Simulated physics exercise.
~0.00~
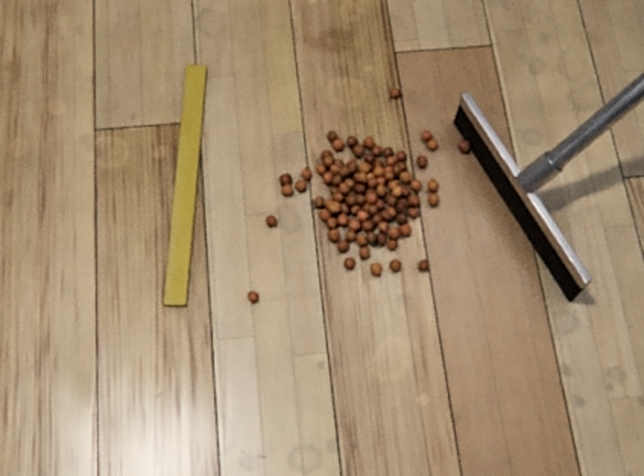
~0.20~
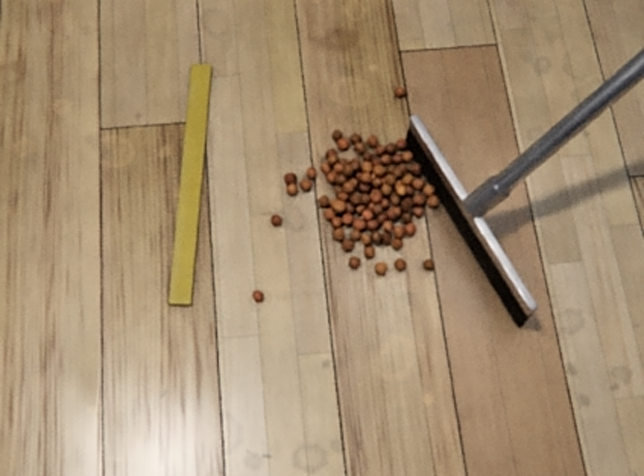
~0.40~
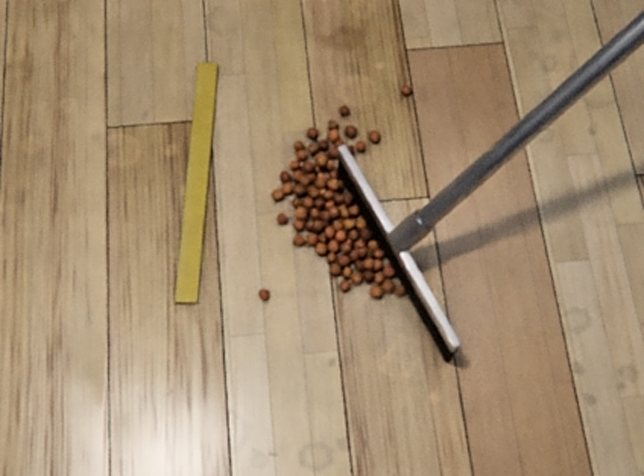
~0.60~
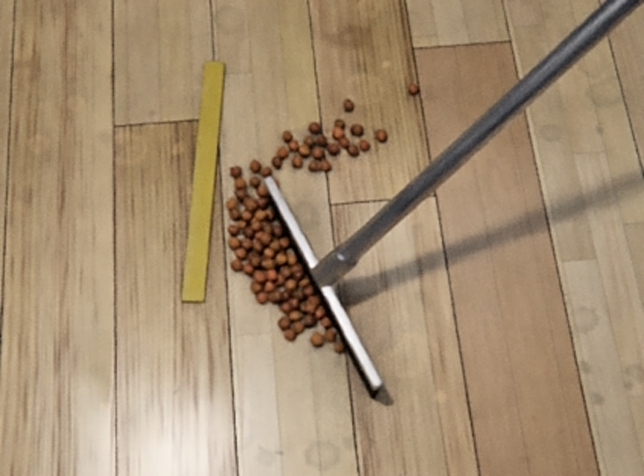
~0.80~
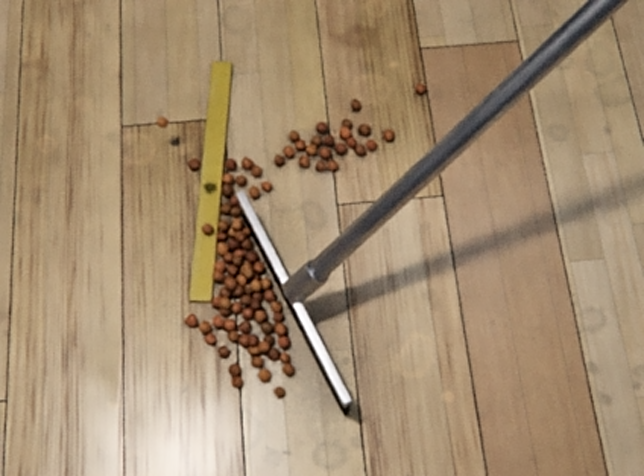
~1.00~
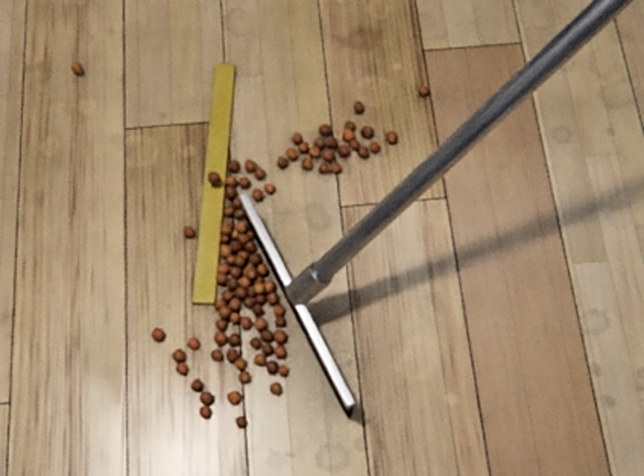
On a wooden floor, a squeegee pushing a pile of hazelnuts left toward a yellow strip, then stopping as some scatter past it.
